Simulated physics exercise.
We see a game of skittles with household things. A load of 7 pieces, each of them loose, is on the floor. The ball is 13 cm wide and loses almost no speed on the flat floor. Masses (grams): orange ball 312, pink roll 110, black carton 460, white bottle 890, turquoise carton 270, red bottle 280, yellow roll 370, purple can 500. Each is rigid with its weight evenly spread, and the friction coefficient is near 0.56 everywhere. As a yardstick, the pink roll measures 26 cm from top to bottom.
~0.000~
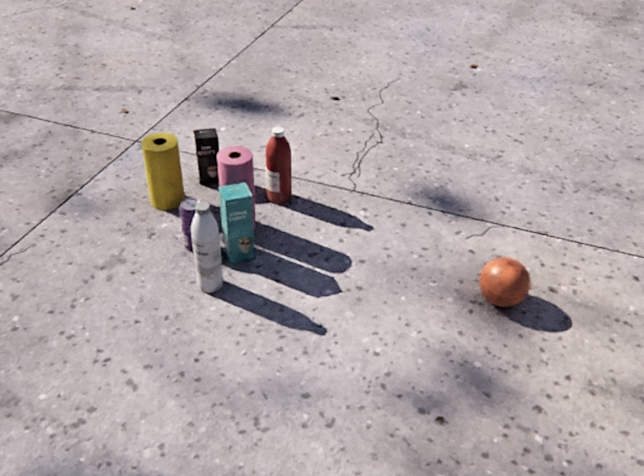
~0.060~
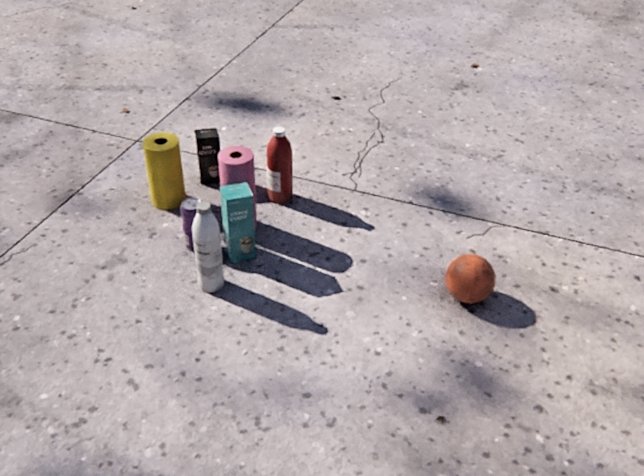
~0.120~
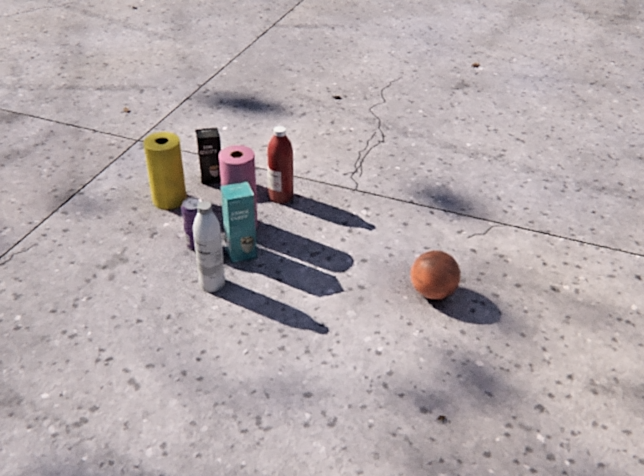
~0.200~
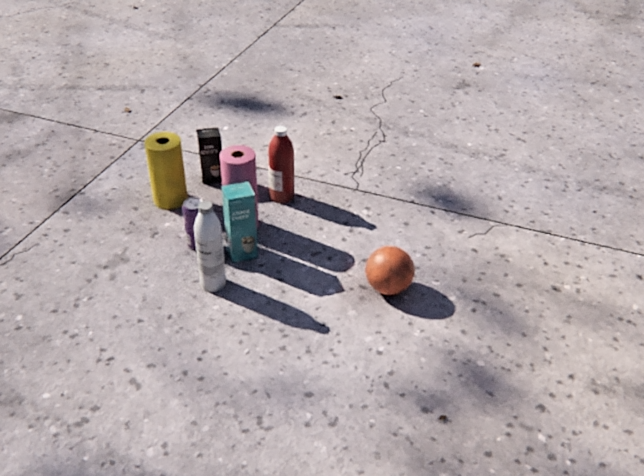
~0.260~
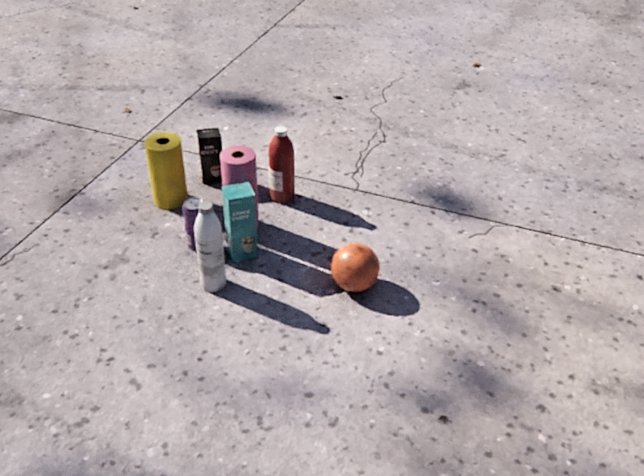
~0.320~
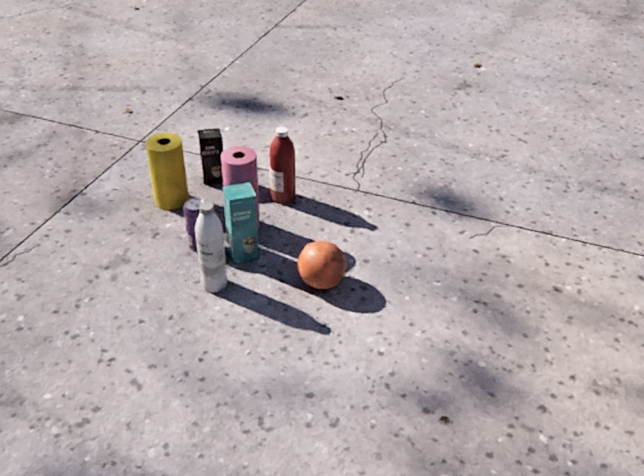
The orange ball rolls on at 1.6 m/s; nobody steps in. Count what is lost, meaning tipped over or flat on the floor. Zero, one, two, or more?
Lost: Not one.
Around 0.42 s, 66 cm rolled; orange ball near (266, 260).
Around 0.82 s, 72 cm rolled; orange ball near (247, 256).
Around 1.82 s, 62 cm rolled; orange ball near (280, 262).
Around 3.12 s, 50 cm rolled; orange ball near (323, 270).
Finally (4.0 s), all 7 still in place (within 8 cm). Final places as that camera would see them, pink roll near (241, 192), black carton near (212, 156).
